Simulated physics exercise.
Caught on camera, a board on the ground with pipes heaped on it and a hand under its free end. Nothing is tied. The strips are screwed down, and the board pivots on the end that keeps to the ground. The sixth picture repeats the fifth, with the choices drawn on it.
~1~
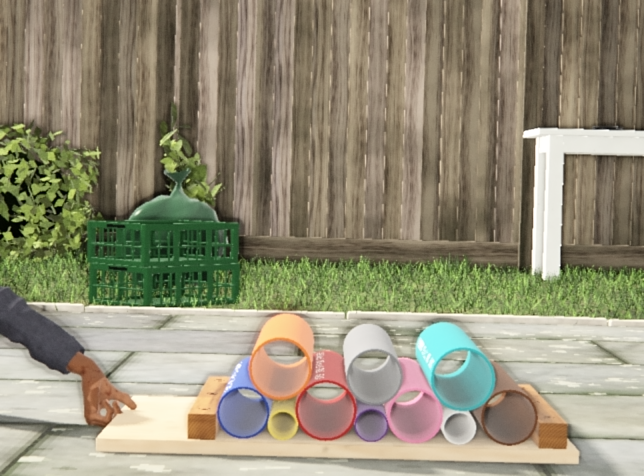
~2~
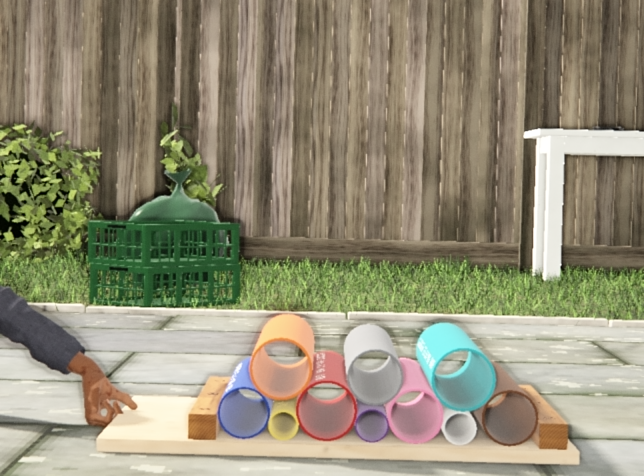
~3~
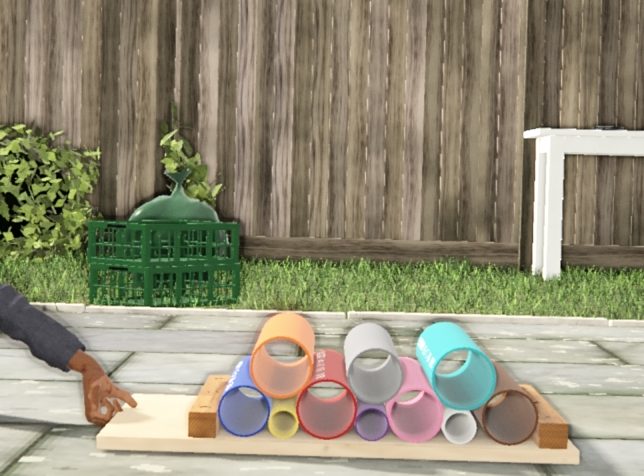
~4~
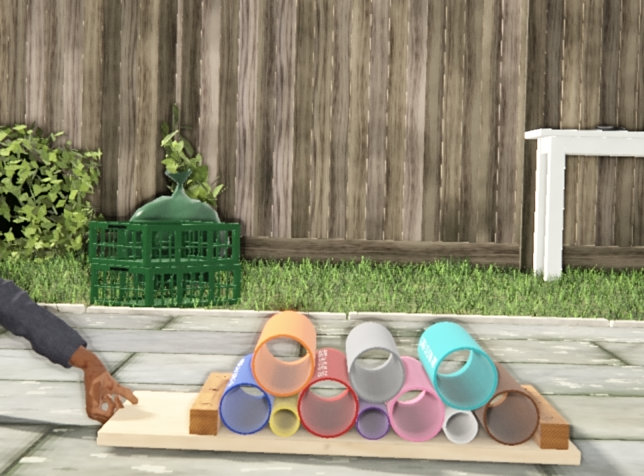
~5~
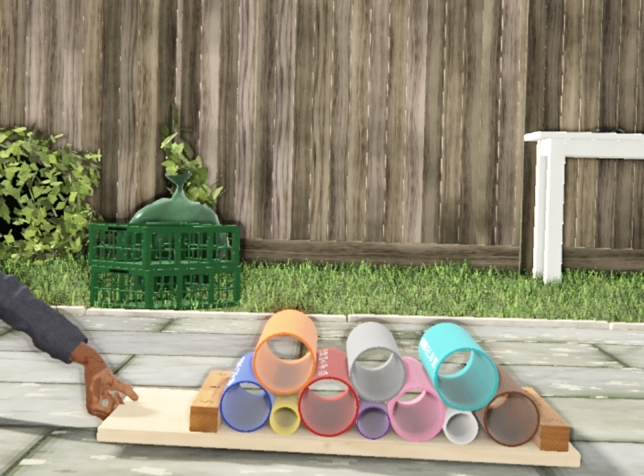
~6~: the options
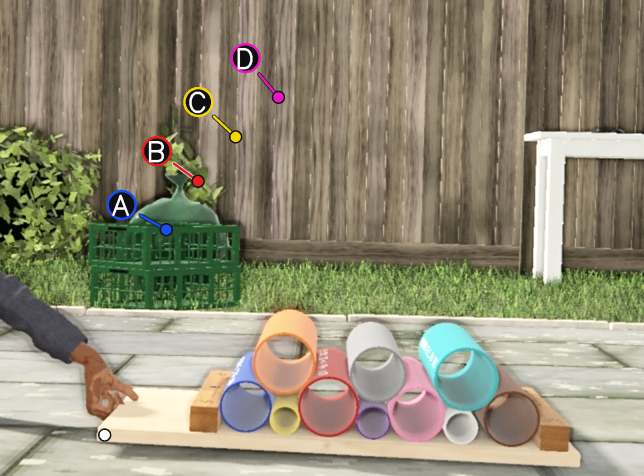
A hand in a dark sleeve holds the left end of a pale wooden board on grey paving, seen from the front with grass and a wooden fence behind. Orange, grey and turquoise pipes rest above a row of blue, yellow, red, purple, pink, white and brown ones between wooden strips. The hand raises the board's left end very slightly, the pipes shifting with it, while the view stays still.
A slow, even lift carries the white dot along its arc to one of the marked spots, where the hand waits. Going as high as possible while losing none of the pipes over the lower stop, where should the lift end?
Raise it to C.
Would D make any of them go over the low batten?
Yes, at D.
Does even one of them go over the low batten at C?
At C: No.
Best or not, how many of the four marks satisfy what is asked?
Three of them.
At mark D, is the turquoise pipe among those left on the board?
The turquoise pipe: No.
On the copy, A at (166, 230); B at (198, 181); C at (236, 137); D at (279, 98); the white dot at (104, 435).
On C. First, board at 21°.
Then, board at 41°.
Finally, board at 42°, none over the low batten.
By contrast, A none over the low batten; B none over the low batten; D three over the low batten (turquoise, orange, grey).
